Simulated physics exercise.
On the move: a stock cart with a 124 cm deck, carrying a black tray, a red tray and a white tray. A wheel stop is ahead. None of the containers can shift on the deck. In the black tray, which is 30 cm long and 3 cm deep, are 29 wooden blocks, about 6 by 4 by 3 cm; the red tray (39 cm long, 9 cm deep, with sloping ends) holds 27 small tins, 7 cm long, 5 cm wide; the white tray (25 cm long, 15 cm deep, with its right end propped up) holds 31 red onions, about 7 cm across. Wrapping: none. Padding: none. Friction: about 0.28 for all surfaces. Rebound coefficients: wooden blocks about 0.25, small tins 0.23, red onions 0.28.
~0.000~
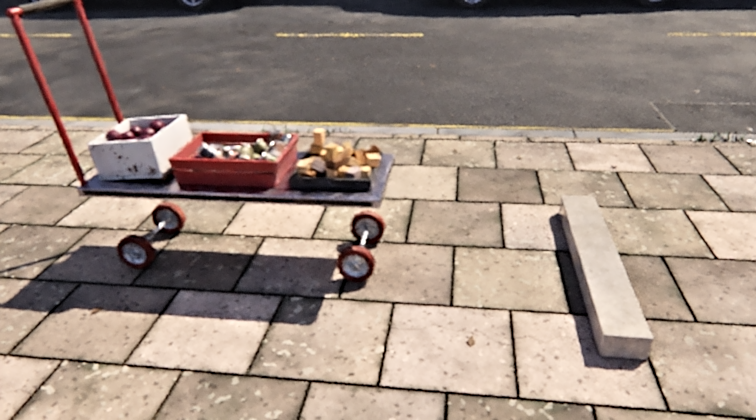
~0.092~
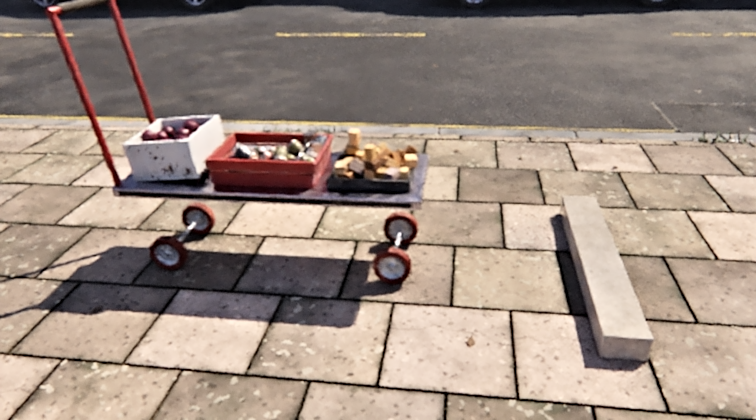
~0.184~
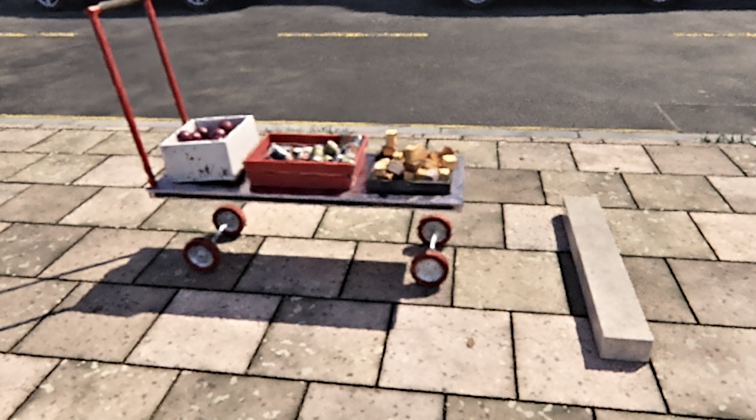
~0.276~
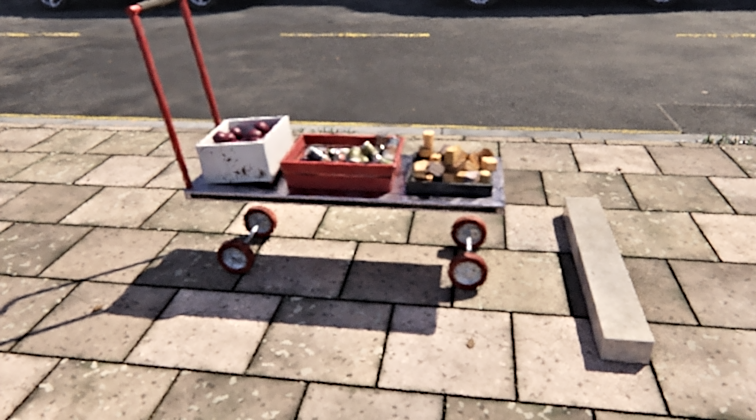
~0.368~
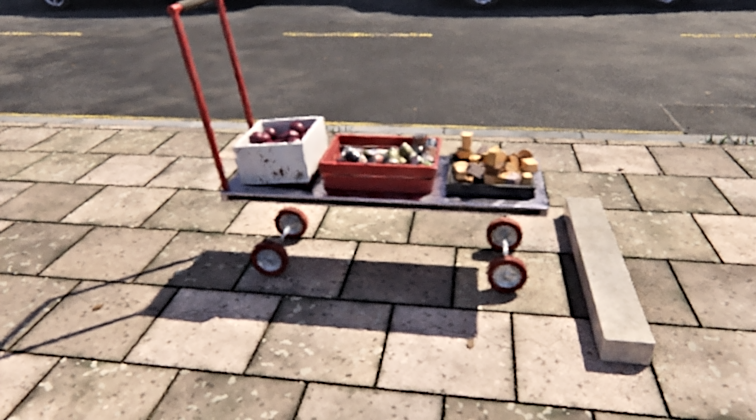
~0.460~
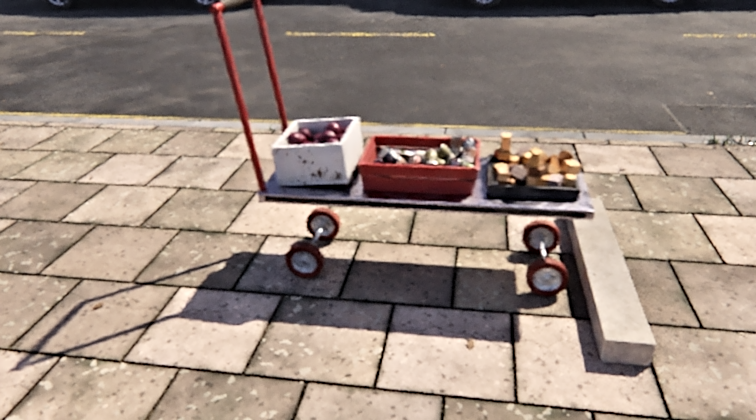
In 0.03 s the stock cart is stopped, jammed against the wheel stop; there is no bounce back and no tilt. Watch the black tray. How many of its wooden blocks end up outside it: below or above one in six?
Out of the black tray go over a sixth of the wooden blocks.
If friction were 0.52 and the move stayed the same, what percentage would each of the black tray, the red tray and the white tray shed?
You'd see black tray shed 40 percent, red tray shed 0 percent, and white tray shed 0 percent.
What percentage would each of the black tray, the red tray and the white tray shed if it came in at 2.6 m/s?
Then black tray 40, red tray 10, white tray 10 per cent.
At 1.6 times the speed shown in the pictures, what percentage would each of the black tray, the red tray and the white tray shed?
Then the black tray sheds 40 per cent, the red tray 0 per cent, and the white tray 0 per cent.
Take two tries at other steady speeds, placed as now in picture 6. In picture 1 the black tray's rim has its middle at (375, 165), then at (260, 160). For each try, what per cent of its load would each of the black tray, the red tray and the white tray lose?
Try by try, the black tray would lose 30 then 40 per cent, the red tray 0 then 10 per cent, and the white tray 0 then 0 per cent.
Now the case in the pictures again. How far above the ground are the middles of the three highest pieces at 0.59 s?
On average roughly 60 centimetres up.
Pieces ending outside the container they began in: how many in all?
Total: Around 12.
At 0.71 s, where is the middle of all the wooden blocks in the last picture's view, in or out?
In the last picture they centre on about (570, 173).
After 0.49 s, contact.
After 0.59 s, black tray 27 in, 2 out, red tray 27 in, 0 out and white tray 31 in, 0 out.
After 0.71 s, black tray 22 in, 7 out, red tray 27 in, 0 out and white tray 31 in, 0 out.
After 0.94 s, black tray 19 in, 10 out, red tray 26 in, 1 out and white tray 31 in, 0 out.
Outcome (at 1.44 s), black tray 19 in, 10 out, red tray 26 in, 1 out and white tray 31 in, 0 out. Asked share, 10 of 29, 34 per cent.
